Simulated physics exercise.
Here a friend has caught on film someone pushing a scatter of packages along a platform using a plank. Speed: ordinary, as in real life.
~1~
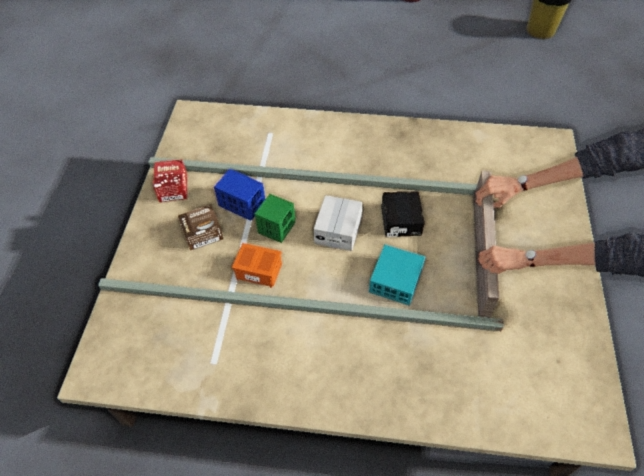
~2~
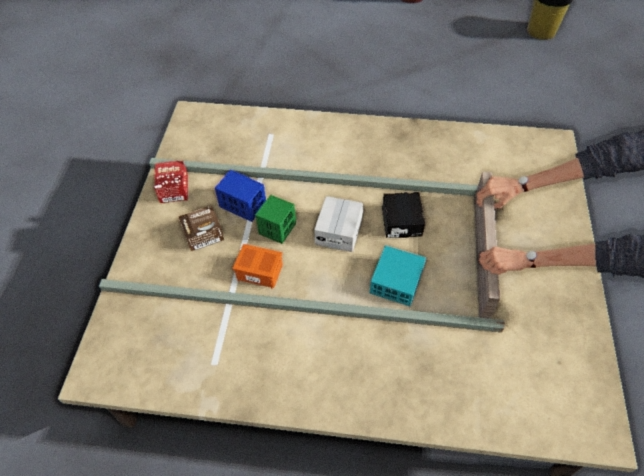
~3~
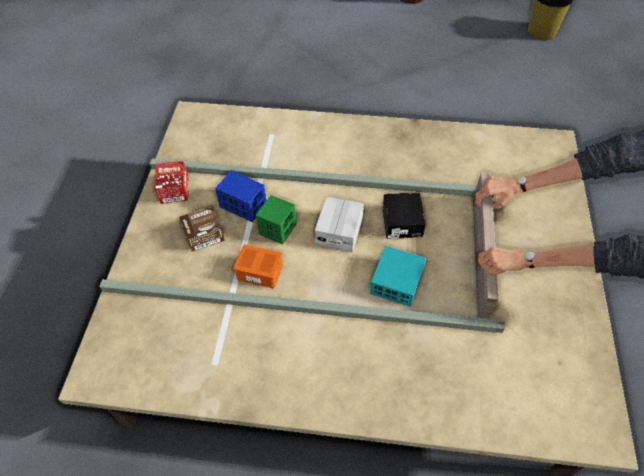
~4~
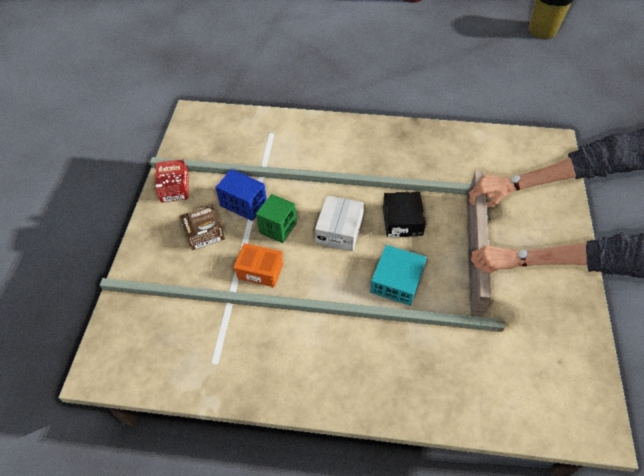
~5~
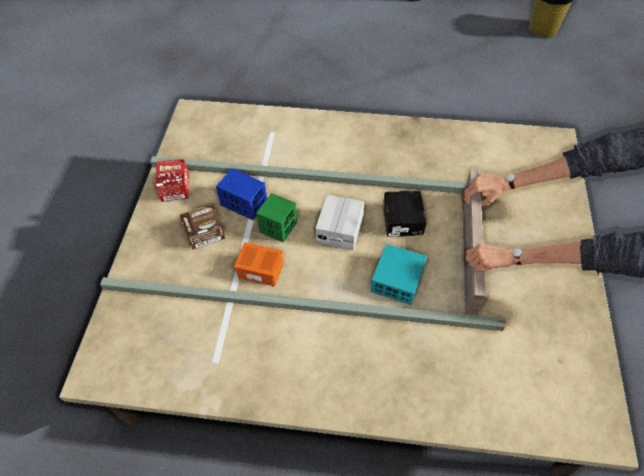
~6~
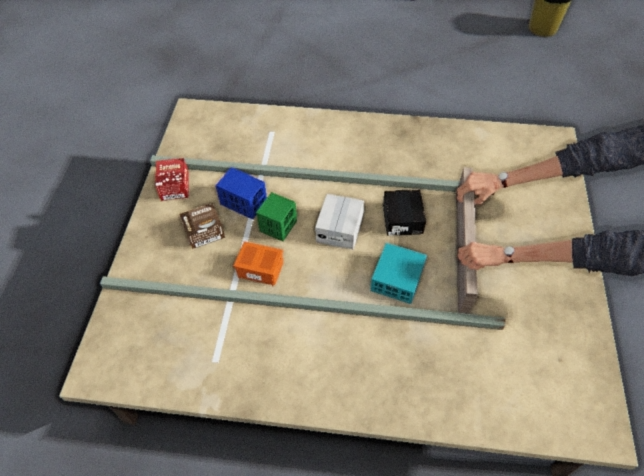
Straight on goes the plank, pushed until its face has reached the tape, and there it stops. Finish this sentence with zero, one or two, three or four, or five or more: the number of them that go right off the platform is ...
The number of them that go right off the platform is zero.
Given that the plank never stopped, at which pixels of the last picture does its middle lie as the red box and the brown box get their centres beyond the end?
Its middle is about (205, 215) and about (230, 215).
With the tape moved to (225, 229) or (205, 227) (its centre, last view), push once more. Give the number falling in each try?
Well, you'd get 1 the first time and 2 the second time.
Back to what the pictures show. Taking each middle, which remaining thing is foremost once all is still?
That's the brown box.
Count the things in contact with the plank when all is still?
2 in contact.
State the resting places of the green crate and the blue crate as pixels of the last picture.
About (166, 233), and the other about (203, 182).
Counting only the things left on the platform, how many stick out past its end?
That'd be 1.
A little later, none off yet; red box at rest near (172, 179); brown box at rest near (202, 226); blue crate at rest near (242, 193).
Next, none off yet; red box at rest near (172, 179); brown box shifted a little near (198, 226); blue crate shifted a little near (233, 191).
When it is over, the number that fall off is zero.
